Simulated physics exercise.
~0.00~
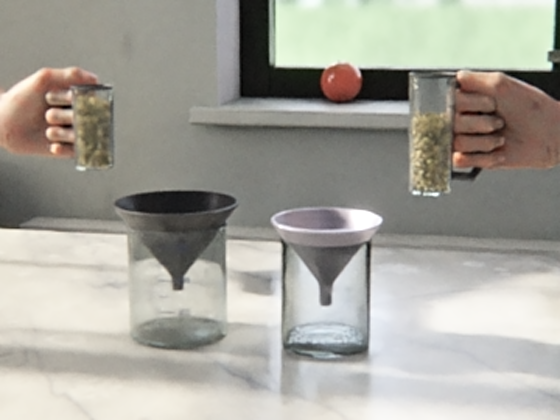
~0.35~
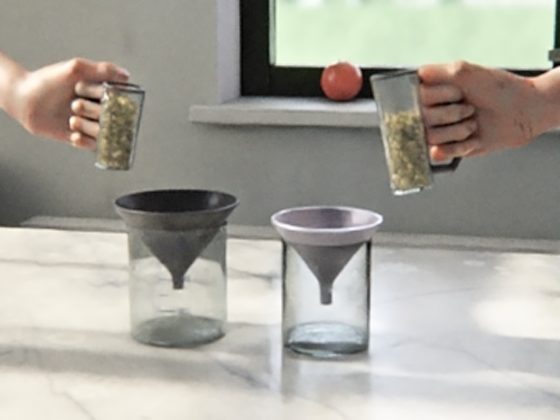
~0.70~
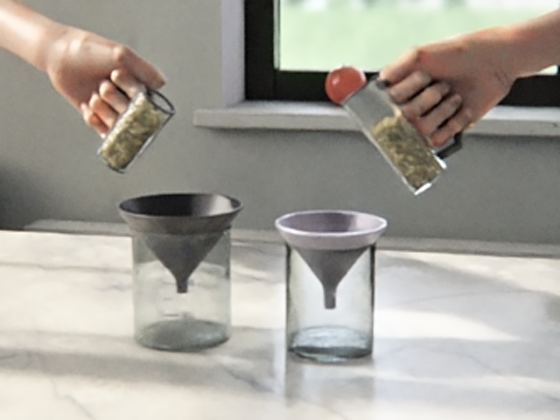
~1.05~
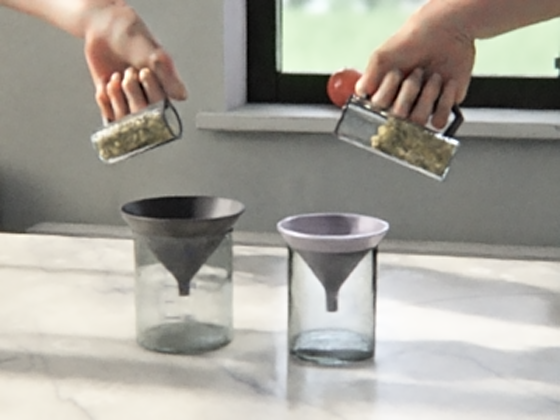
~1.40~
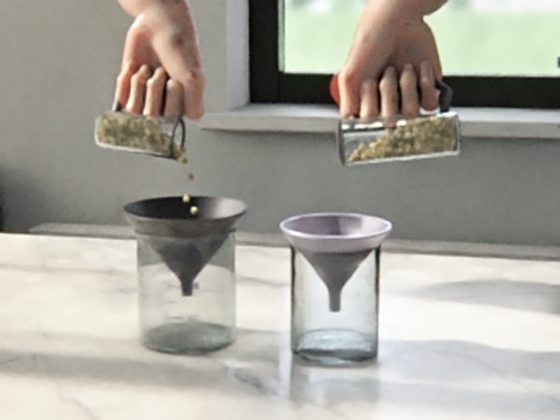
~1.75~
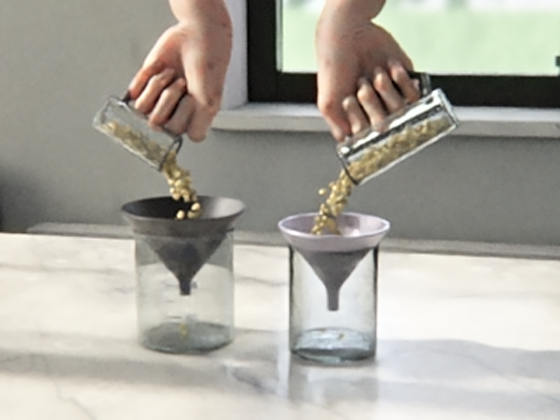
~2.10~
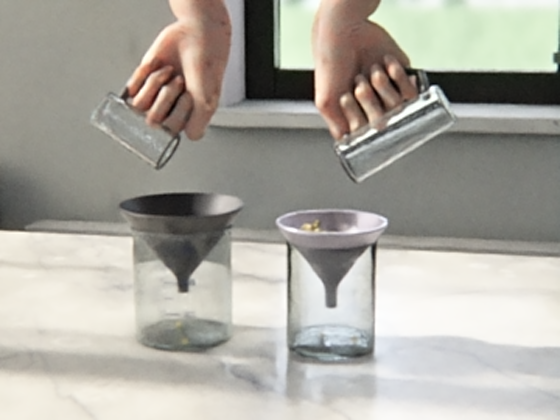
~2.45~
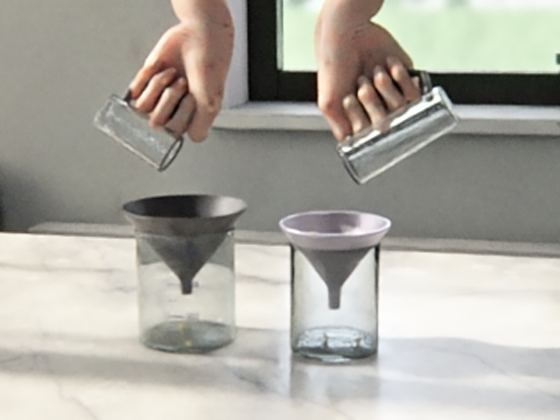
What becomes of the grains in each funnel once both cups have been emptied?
Both the left and right funnels jam, so nearly all the grains stay stuck in them. Only a few reach the jars below.
